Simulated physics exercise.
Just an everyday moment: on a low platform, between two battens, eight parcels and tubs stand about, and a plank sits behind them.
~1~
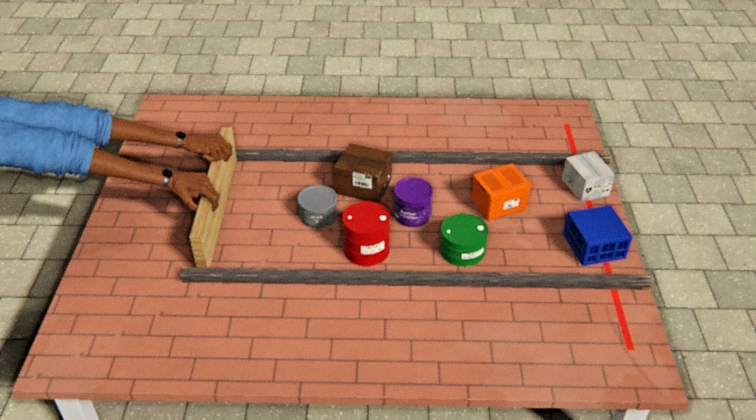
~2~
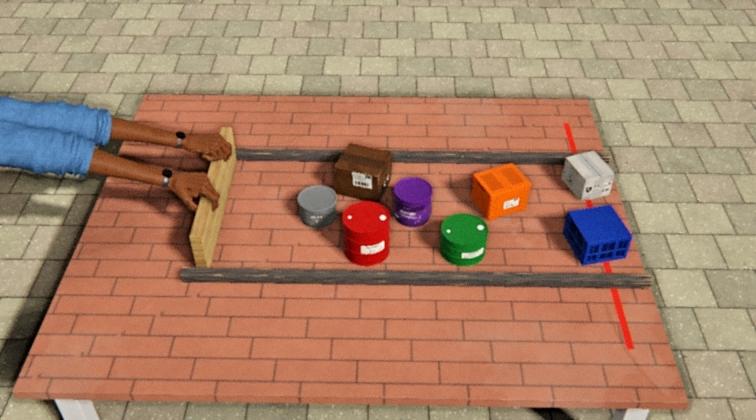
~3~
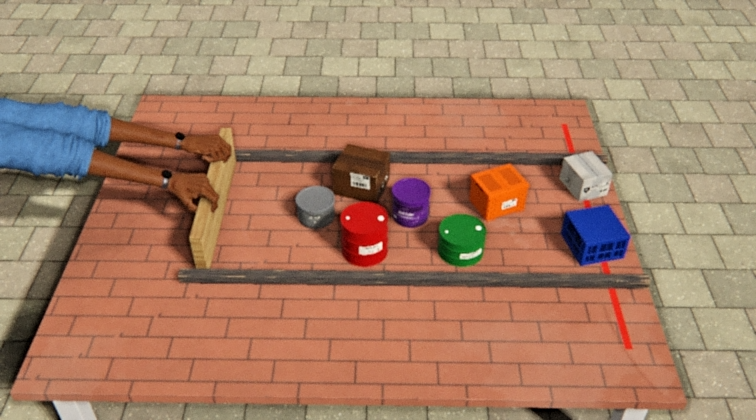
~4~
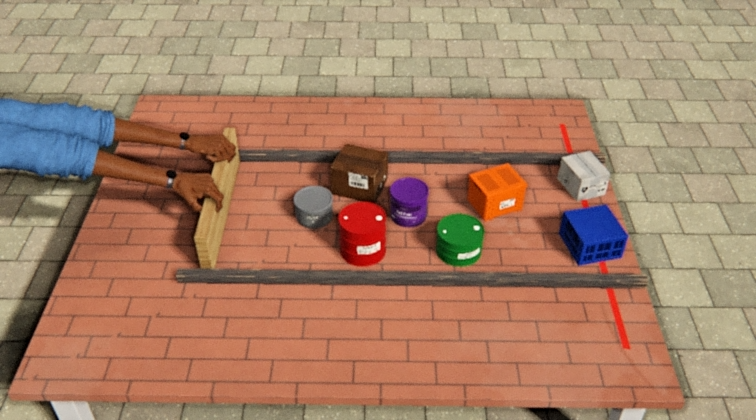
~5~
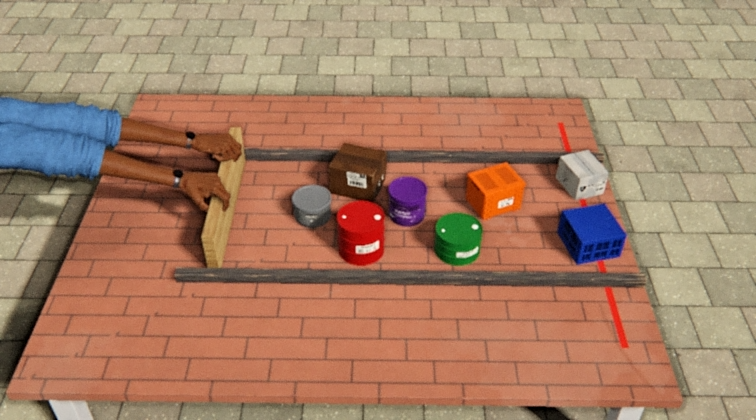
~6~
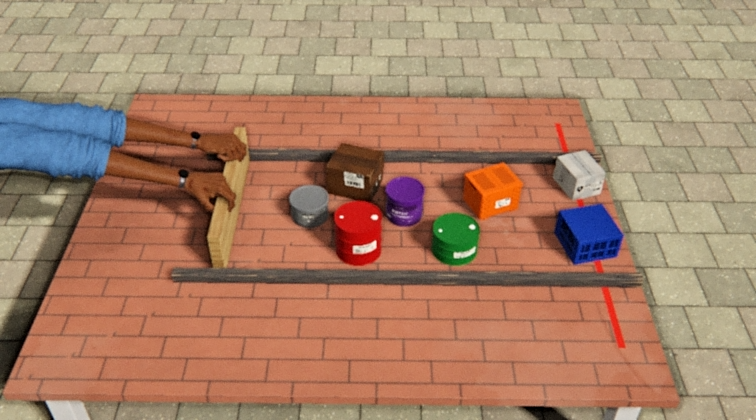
Two hands holding a wooden plank and easing it slightly right behind eight colourful tubs and parcels, standing between dark battens.
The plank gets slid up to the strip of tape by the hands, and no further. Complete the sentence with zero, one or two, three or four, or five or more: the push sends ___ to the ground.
The push sends five or more to the ground.
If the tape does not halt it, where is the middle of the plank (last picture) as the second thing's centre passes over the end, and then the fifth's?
It sits near (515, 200), and then near (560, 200).
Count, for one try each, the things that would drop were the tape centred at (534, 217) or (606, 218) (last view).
You'd get 2 the first time and 8 the second.
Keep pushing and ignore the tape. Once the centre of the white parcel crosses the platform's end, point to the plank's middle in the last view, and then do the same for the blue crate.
Points: About (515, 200) and about (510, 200).
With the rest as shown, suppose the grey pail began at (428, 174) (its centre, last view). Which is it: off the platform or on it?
In that case it ends up off.
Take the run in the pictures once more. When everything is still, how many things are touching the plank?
That makes 3.
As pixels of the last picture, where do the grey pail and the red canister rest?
Final positions - grey pail around (608, 216), red canister around (624, 241).
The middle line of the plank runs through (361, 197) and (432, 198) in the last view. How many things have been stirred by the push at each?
First position 4; second position 6.
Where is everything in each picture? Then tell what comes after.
In the first frame, white parcel (588, 177); blue crate (597, 235); orange tote (500, 193); plank (216, 196); tape (594, 219).
In the second frame, blue crate (597, 235); green canister (464, 240).
In the third frame, orange tote (498, 193); plank (215, 196).
In the fourth frame, white parcel (583, 176); brown parcel (360, 174).
In the fifth frame, blue crate (591, 234); red canister (361, 233).
In the sixth frame, white parcel (579, 175); blue crate (588, 234); orange tote (492, 192); plank (231, 196); tape (585, 218).
Soon after, none off yet; white parcel at rest near (579, 175); blue crate at rest near (588, 234); orange tote at rest near (492, 192).
After that, none off yet; white parcel at rest near (579, 175); blue crate at rest near (588, 234); orange tote displaced about its own width near (518, 187).
And then, none off yet; white parcel displaced about its own width near (606, 170); blue crate displaced about its own width near (633, 230); orange tote displaced well along near (580, 186).
In the end, the number that fall off is five or more; gone, purple pail, green canister, orange tote, blue crate and white parcel.
